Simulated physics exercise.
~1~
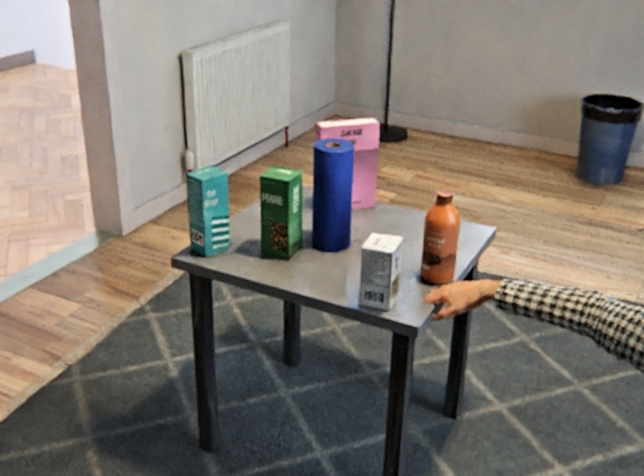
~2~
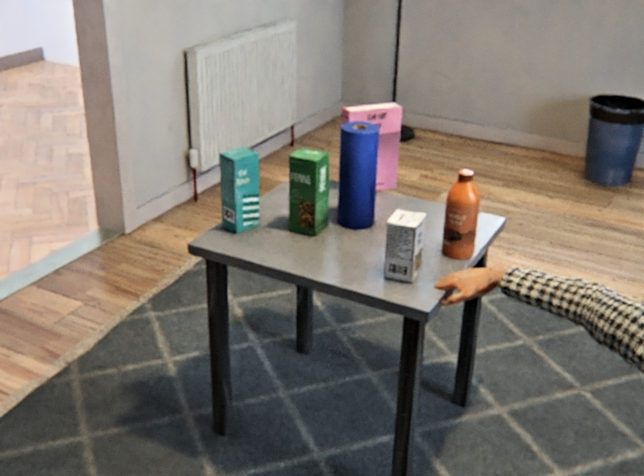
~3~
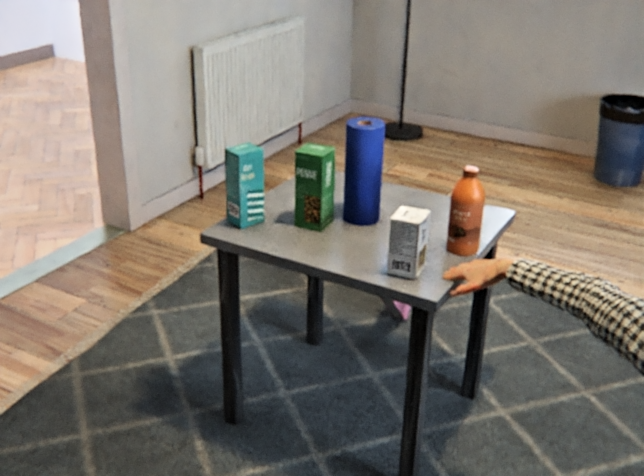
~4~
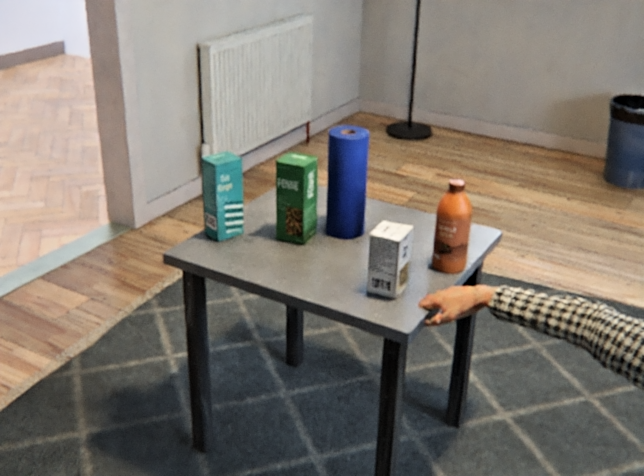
Pink book falling off the back of a small grey table as a hand jerks it, cartons, roll and bottle staying upright.
